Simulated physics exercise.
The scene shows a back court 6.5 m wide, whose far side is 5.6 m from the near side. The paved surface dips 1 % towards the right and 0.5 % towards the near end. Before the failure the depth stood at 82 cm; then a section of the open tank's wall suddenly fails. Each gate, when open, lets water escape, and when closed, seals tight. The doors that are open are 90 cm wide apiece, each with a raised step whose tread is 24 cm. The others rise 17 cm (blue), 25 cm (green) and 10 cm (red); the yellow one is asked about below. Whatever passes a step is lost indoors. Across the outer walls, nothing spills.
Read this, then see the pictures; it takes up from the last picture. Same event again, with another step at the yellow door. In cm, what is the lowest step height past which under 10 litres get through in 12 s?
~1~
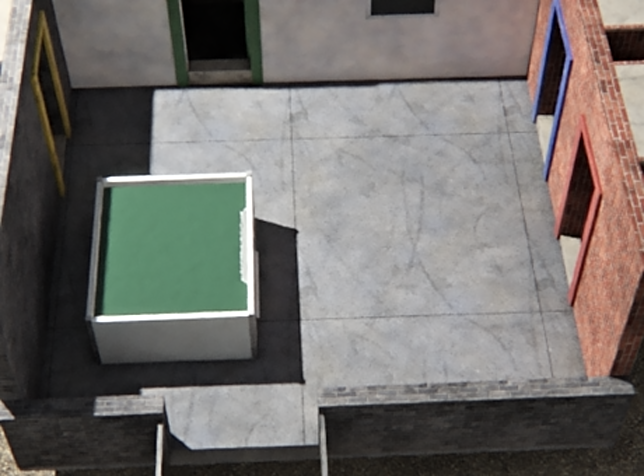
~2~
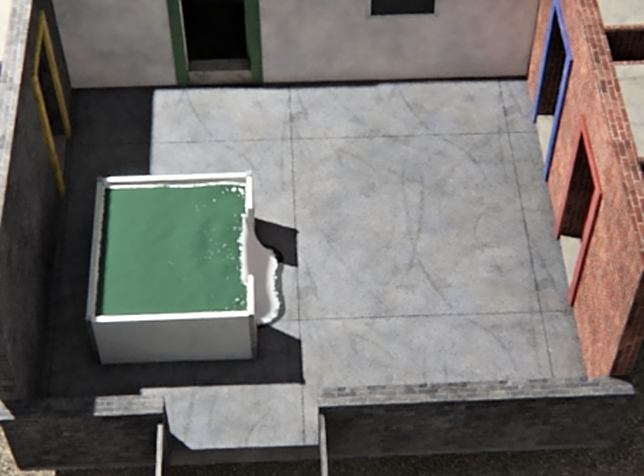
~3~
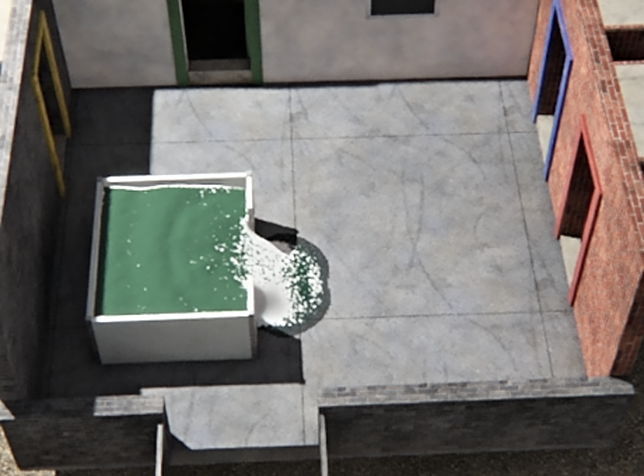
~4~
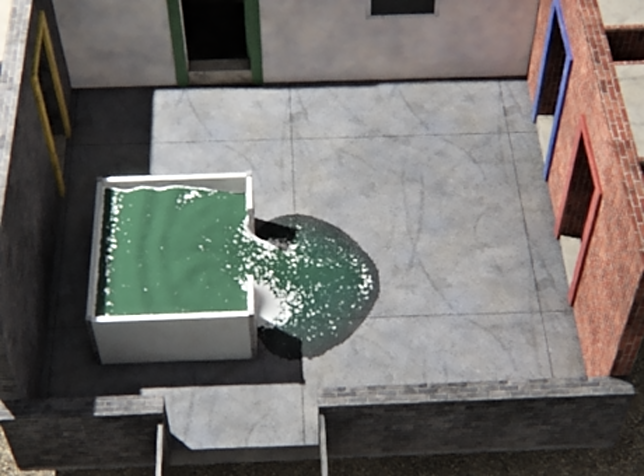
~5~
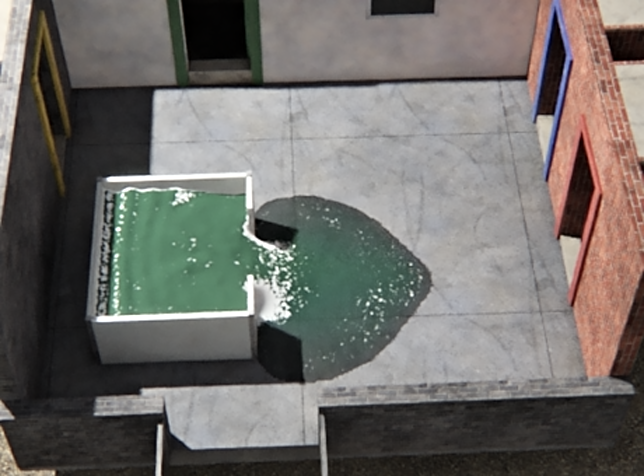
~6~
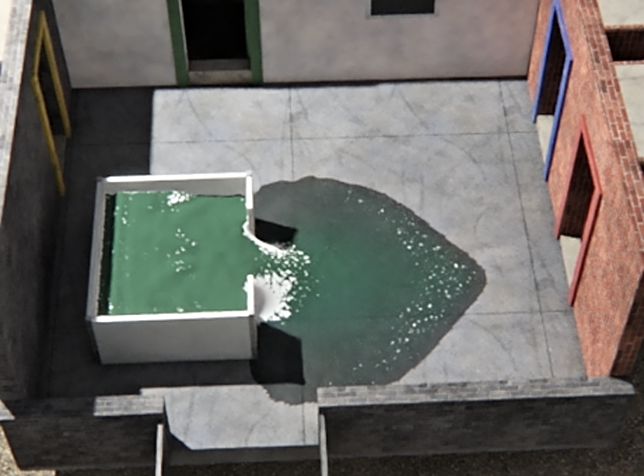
Close to 7.5 cm is just enough.
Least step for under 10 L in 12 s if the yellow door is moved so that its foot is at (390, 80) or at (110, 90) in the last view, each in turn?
About 8.5 cm for the first and 6.5 cm for the second.
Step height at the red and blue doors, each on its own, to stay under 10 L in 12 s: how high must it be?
Some 26 cm for red, some 18 cm for blue.
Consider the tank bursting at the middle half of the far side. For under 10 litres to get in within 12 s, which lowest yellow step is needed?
Estimate: Near 19 cm.
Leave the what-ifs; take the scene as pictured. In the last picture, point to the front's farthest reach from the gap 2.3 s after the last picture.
At about (526, 75).
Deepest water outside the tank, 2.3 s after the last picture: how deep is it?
I'd estimate roughly 30 cm.
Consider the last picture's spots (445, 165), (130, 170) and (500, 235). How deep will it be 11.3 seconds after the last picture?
I'd read roughly 7, 8 and 8 cm there.
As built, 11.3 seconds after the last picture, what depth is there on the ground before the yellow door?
About 8.0 cm.
Then, 0.7 s after the last picture water covers 45 % of the floor, deepest (41 cm) near (268, 288); it has not reached the yellow door.
Then, 2.3 s after the last picture water covers 50 % of the floor, deepest (30 cm) near (528, 84); it has not reached the yellow door.
Then, 11.3 s after the last picture water covers 100 % of the floor, deepest (14 cm) near (595, 415); 8 cm at the yellow door, 4 litres in over its 9 cm step.
At the yellow door as built, the water peaked near 12 cm, 7.5 s after the last picture.
Run again over the same 12 s with other heights there, 14 litres in over 7 cm, 5 litres over 8.5 cm. The limit of 10 litres is kept from about 7.5 cm up.
